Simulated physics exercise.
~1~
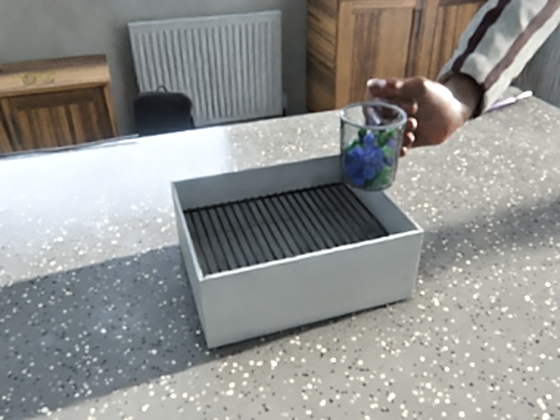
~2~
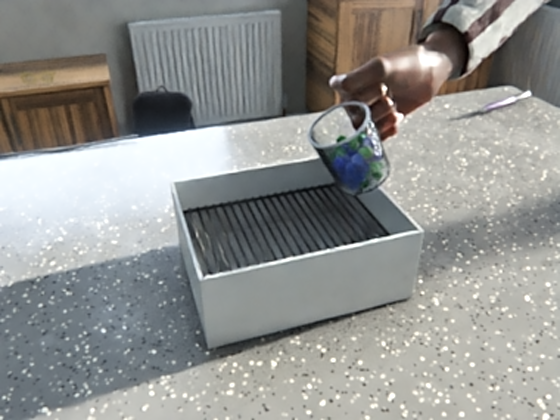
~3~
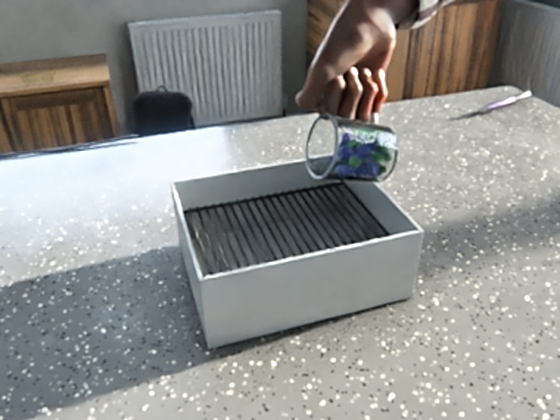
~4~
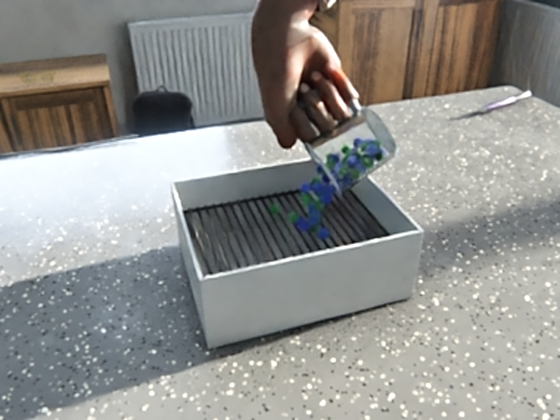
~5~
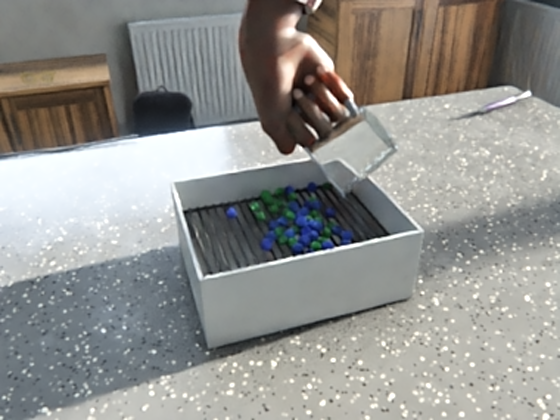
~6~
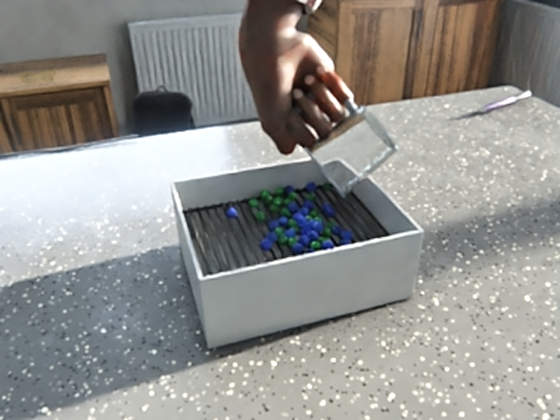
On a speckled grey counter, a hand moves a clear cup of green and blue bits leftward over an open box with a dark grille, tipping it until the bits tumble out and the emptied cup hovers above both colours resting on the grille.
